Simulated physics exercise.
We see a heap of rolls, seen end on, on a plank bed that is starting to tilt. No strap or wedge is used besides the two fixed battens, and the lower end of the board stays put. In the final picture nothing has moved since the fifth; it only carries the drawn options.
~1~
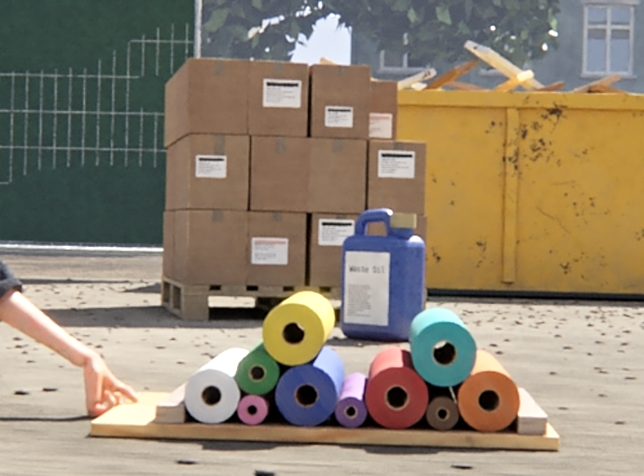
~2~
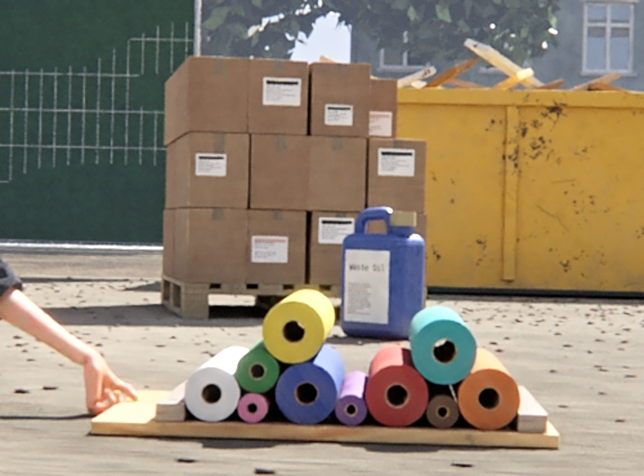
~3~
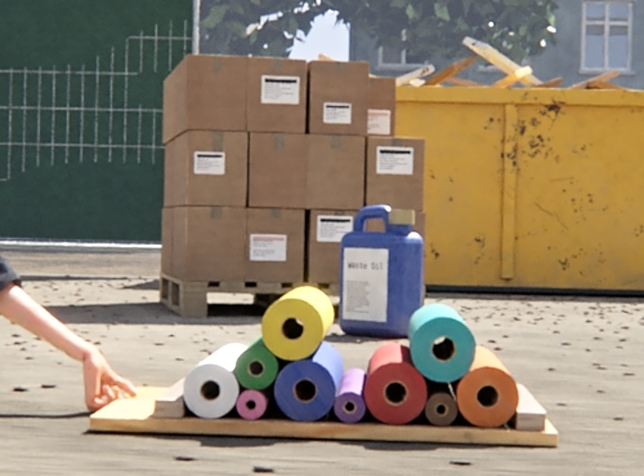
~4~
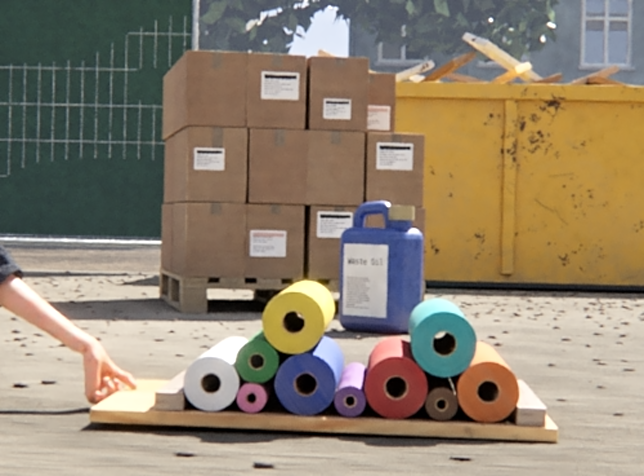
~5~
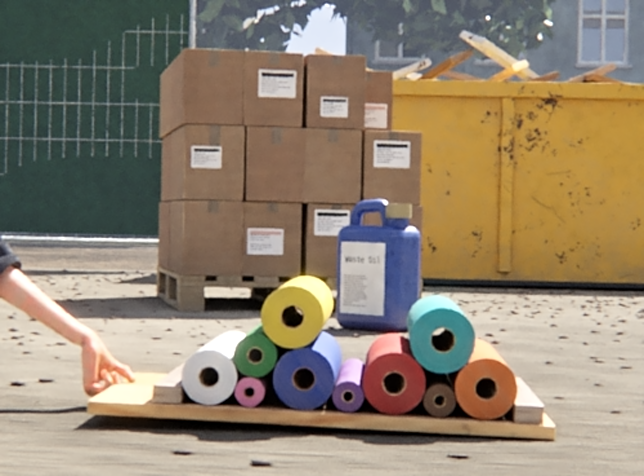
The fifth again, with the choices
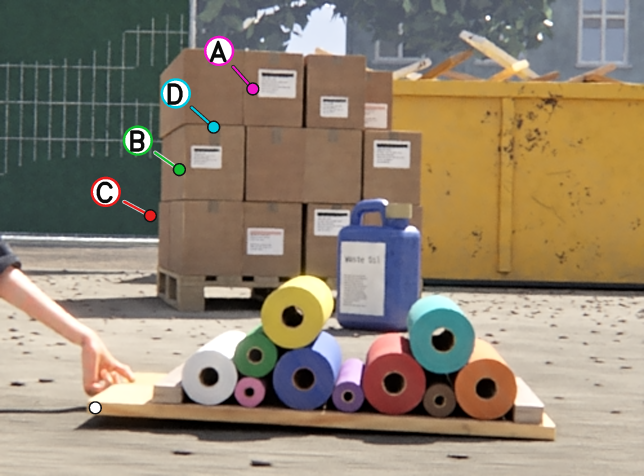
The clip opens on colourful rolls, seen end on, stacked on a wooden board outdoors, with a hand at its left end and boxes, a blue jug and a yellow container behind. The hand then slowly lifts the left end slightly, tilting the board a little while the rolls keep their arrangement.
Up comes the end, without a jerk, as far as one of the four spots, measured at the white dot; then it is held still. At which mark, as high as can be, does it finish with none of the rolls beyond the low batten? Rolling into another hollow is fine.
The last mark within the limit is D.
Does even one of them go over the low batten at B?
No.
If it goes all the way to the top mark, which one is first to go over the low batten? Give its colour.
The turquoise one.
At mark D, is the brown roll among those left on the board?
Yes, with D.
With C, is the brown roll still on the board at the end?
The brown roll: Yes.
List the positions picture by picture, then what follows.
The first picture shows brown roll (443, 414); orange roll (489, 401); green roll (257, 373).
The second picture shows green roll (258, 371); yellow roll (294, 331).
The third picture shows board (328, 405); white roll (210, 390); pink roll (251, 405); orange roll (488, 396).
The fourth picture shows board (328, 400); white roll (211, 383); pink roll (251, 398).
The fifth picture shows board (326, 394); white roll (209, 377); pink roll (249, 392).
On the copy, A at (253, 89); B at (180, 170); C at (151, 216); D at (214, 127); the white dot at (95, 408).
On D. First, board at 21°.
Then, board at 40°.
Finally, board at 40°, none over the low batten.
By contrast, A two over the low batten (yellow, turquoise); B none over the low batten; C none over the low batten.
